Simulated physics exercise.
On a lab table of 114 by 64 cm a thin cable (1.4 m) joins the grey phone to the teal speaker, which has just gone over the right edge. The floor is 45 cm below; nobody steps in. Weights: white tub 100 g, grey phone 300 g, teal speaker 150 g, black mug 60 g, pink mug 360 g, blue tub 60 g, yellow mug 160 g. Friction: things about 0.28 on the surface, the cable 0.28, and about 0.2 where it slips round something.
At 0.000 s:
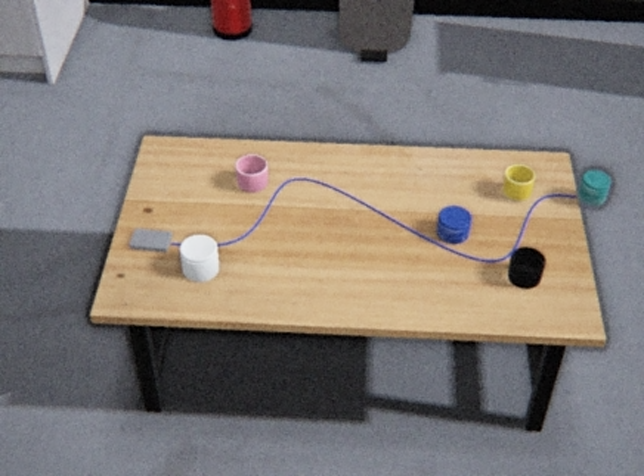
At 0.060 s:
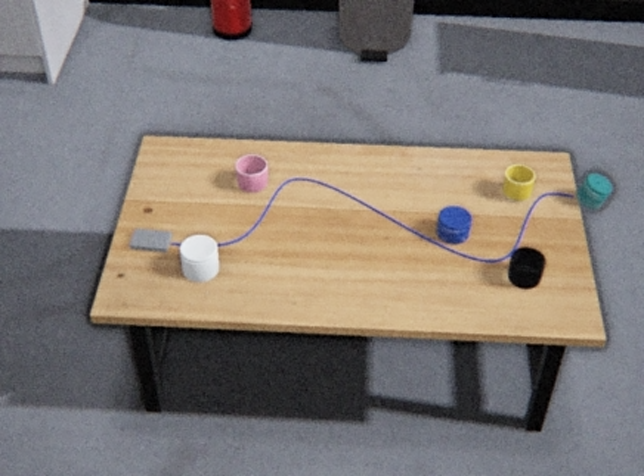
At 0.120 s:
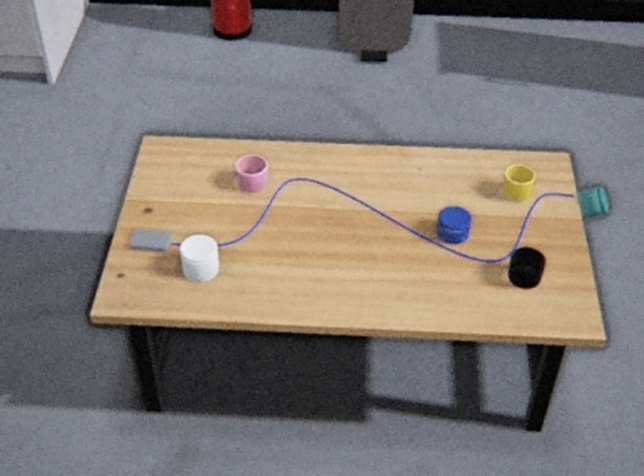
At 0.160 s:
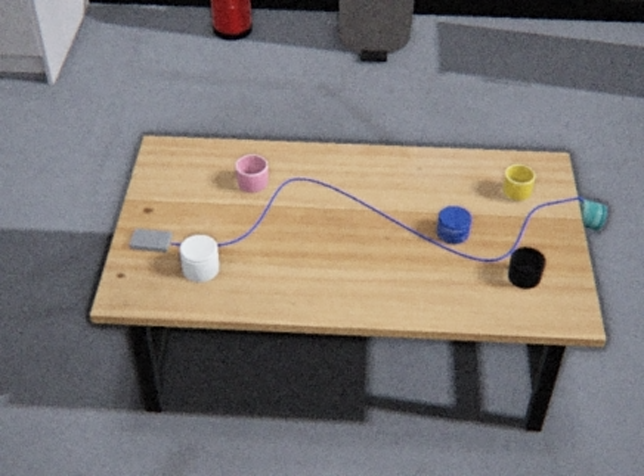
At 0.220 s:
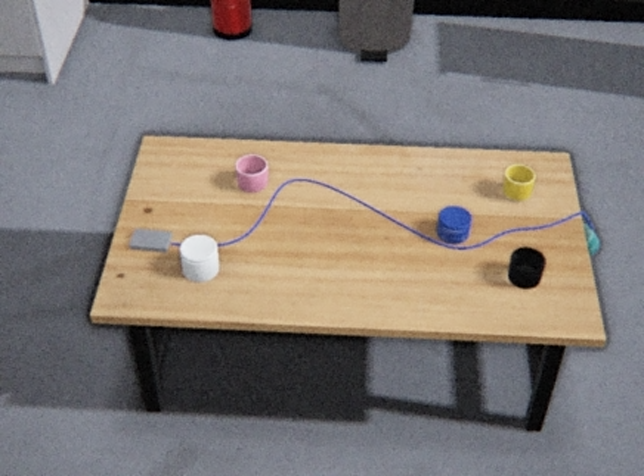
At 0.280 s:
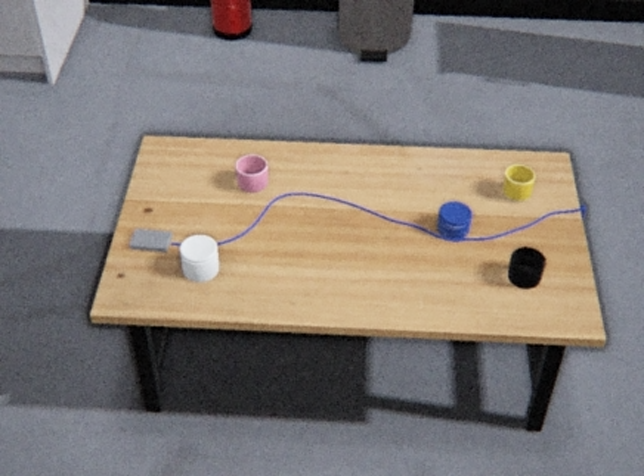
In this clip, a teal object tied to a thin cable tips over the right edge of a wooden table and drops out of sight, pulling the cable straighter across the tabletop while the blue tub shifts very slightly.
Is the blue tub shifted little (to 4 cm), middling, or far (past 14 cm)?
Verdict: The blue tub slides into the middle band.
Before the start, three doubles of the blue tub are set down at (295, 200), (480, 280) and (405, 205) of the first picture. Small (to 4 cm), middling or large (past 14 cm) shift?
In turn: Large, small, small.
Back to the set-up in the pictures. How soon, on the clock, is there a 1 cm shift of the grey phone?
Grey phone 0.42 s.
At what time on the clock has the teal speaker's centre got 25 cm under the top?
That is: 0.30 s.
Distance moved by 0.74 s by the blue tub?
Blue tub 8 cm.
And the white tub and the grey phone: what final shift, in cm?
About: White tub 0 cm, grey phone 4 cm.
After 0.5 s, the cable's tail end at (185, 243); blue tub 7 cm off its start, teal speaker over the edge, grey phone 3 cm off its start.
After 0.7 s, the cable's tail end at (186, 243); blue tub 7 cm off its start, teal speaker over the edge, grey phone 4 cm off its start.
After 1.0 s, the cable's tail end at (186, 243); blue tub 7 cm off its start at (457, 197), teal speaker over the edge, grey phone 4 cm off its start at (165, 238).
After 1.2 s, the cable's tail end at (186, 243); blue tub 7 cm off its start, teal speaker over the edge, grey phone 4 cm off its start.
After 2.4 s, the cable's tail end at (186, 243); blue tub 7 cm off its start at (457, 197), teal speaker over the edge, grey phone 4 cm off its start at (165, 238).
